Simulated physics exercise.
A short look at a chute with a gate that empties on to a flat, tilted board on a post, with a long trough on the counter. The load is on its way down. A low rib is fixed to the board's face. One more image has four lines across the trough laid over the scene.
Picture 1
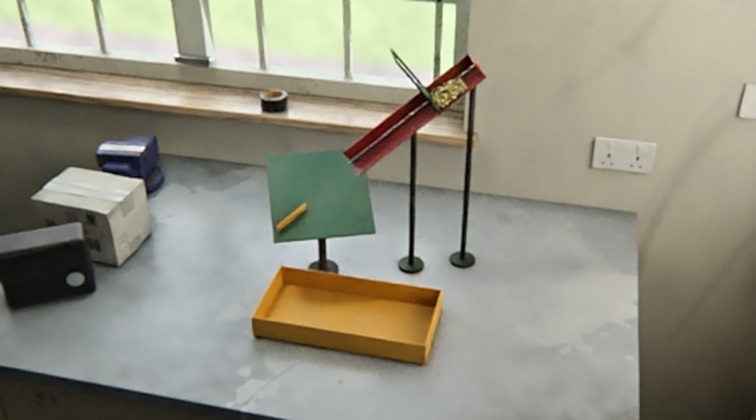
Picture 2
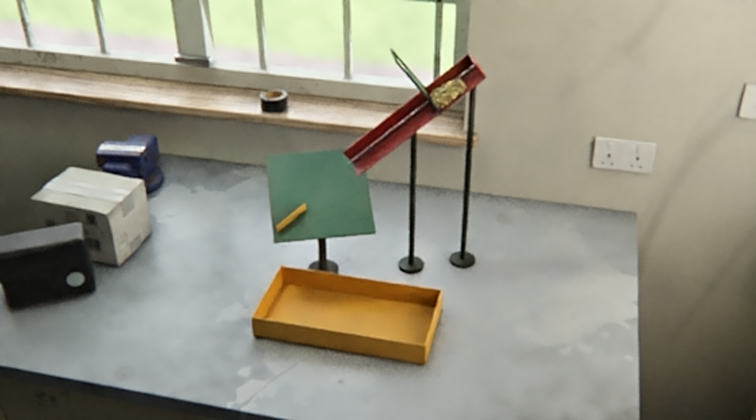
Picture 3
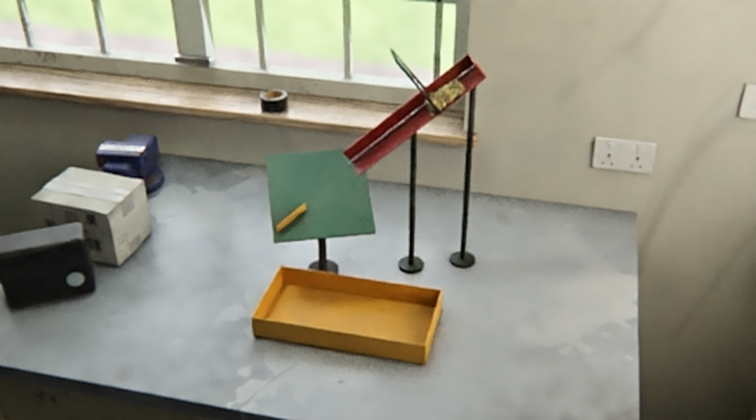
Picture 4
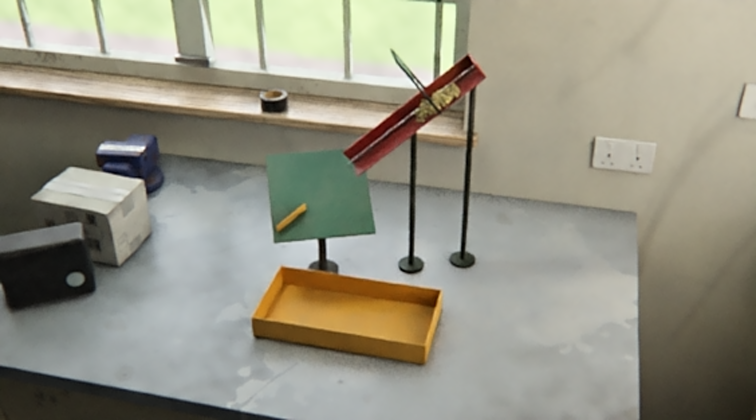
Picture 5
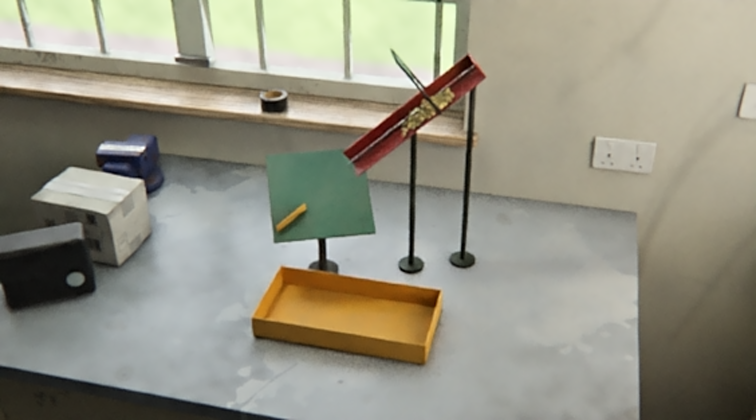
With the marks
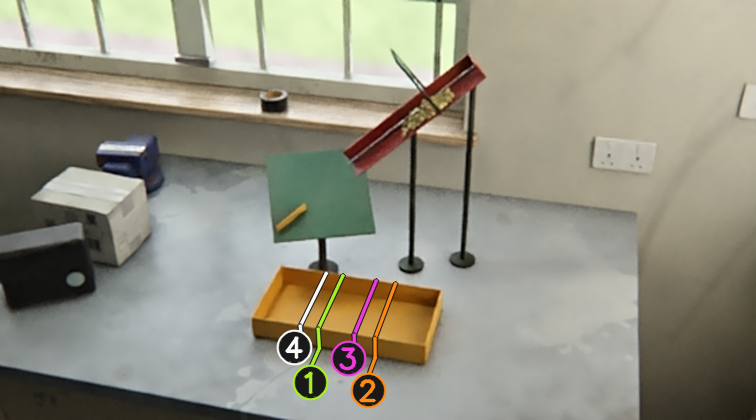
Pale beans sliding slowly down a sloping red chute past a raised gate, above a tilted green board and an empty orange trough.
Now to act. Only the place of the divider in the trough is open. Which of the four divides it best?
I would pick line 4.
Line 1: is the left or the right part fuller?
Left.
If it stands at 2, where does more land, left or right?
Left.
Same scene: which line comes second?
Here it is line 1.
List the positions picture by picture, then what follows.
The first frame shows load behind the gate (444, 95), soya beans; lip of the chute (356, 170), sloping fairly steeply.
The second frame shows middle of the board (320, 193), tilted gently; middle of its low edge (325, 238); of its high edge (314, 151).
The third frame shows front corners of the trough (252, 317) and (425, 345), empty; front of the load (432, 114).
The fourth frame shows middle of the load (434, 101); its front (418, 121), roughly a quarter of the way to the lip; rib from (305, 204) to (277, 227).
The fifth frame shows middle of the load (429, 109); its front (404, 134), roughly a third of the way to the lip.
On the marked copy, line 1 crosses the front rim at (318, 328); line 2 crosses the front rim at (375, 337); line 3 crosses the front rim at (354, 334); line 4 crosses the front rim at (300, 325).
With 1, of what is caught, the larger part on the left of the divider, about a tenth on the right.
With 2, of what is caught, every piece on the left of the divider, not one piece on the right.
With 3, of what is caught, every piece on the left of the divider, not one piece on the right.
With 4, of what is caught, the larger part on the left of the divider, roughly a quarter on the right.
